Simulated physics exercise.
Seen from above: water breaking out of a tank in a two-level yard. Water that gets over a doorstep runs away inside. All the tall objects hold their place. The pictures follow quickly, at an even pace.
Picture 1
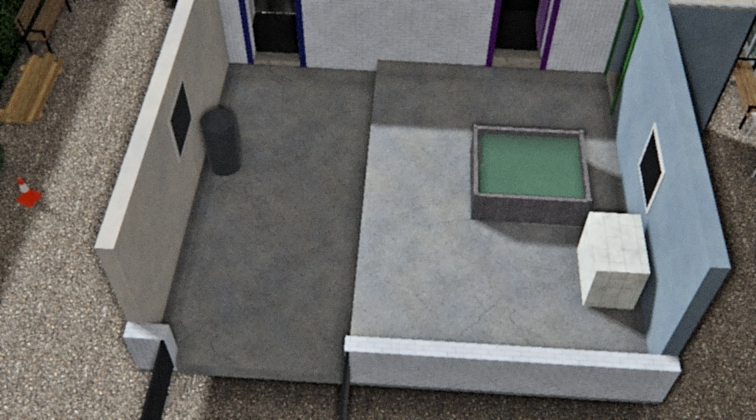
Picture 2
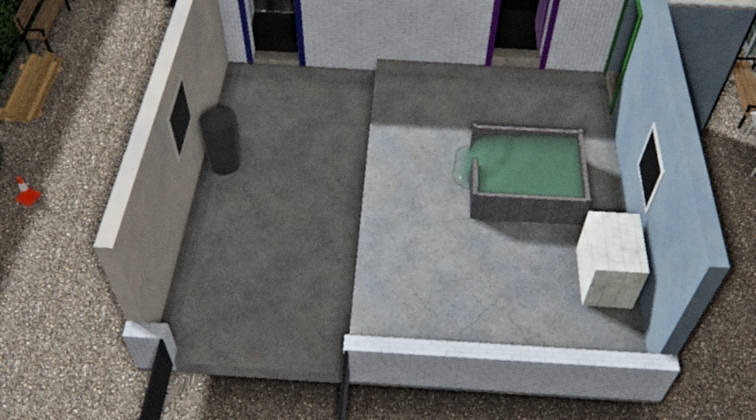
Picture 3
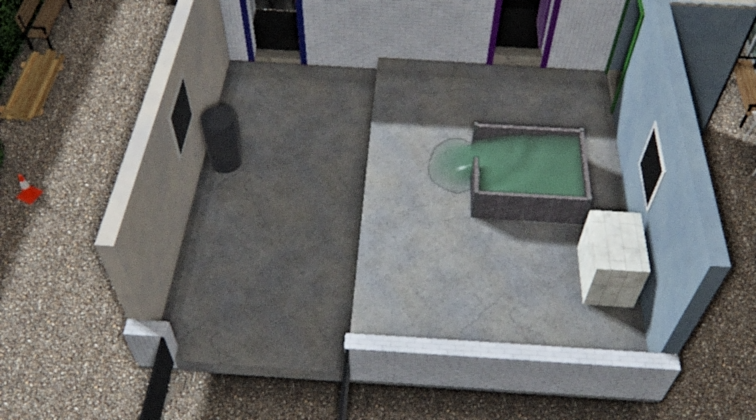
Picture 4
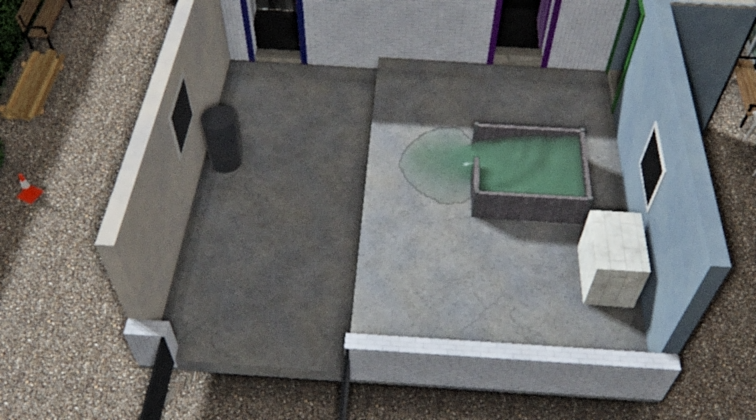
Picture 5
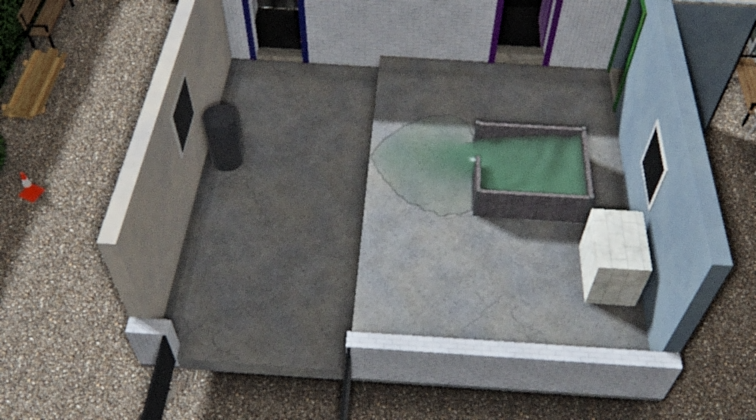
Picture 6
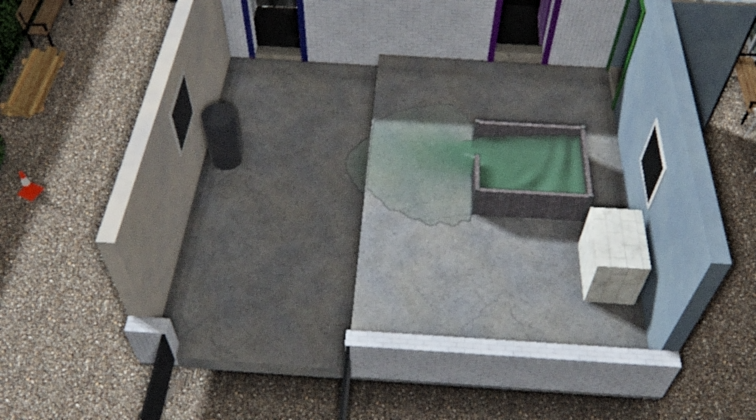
Green water pours from the left side of a tank and spreads leftward across the yard.
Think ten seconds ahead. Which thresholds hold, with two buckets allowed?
One by one: The blue door admits no more than that; the purple door admits no more than that; the green door admits no more than that.
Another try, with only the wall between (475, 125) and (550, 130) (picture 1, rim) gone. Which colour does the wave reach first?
It is the purple one.
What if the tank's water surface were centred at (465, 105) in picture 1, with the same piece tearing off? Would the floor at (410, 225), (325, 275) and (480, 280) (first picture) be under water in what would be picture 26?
In that order: Clear, not flooded, no water.
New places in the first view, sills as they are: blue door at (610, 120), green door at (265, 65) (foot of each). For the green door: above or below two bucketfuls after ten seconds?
Then: Green lets less in.
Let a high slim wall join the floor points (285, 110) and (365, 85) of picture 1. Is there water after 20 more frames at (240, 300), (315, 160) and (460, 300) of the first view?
In that order: Wet, wet, clear.
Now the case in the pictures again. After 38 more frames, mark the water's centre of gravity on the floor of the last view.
I would point to (358, 166).
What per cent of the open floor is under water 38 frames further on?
Roughly 50 per cent.
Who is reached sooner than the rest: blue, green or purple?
That is the one in blue.
A moment on, water covers 25 % of the floor; the blue door not reached, the purple door not reached, the green door not reached.
Next, water covers 40 % of the floor; the blue door not reached, the purple door not reached, the green door not reached.
Then, water covers 50 % of the floor; the blue door wet at the sill, nothing in, the purple door not reached, the green door not reached.
Later, water covers 50 % of the floor; the blue door under two buckets in, the purple door wet at the sill, nothing in, the green door not reached.
In the end, water covers 50 % of the floor; the blue door under two buckets in, the purple door wet at the sill, nothing in, the green door wet at the sill, nothing in.
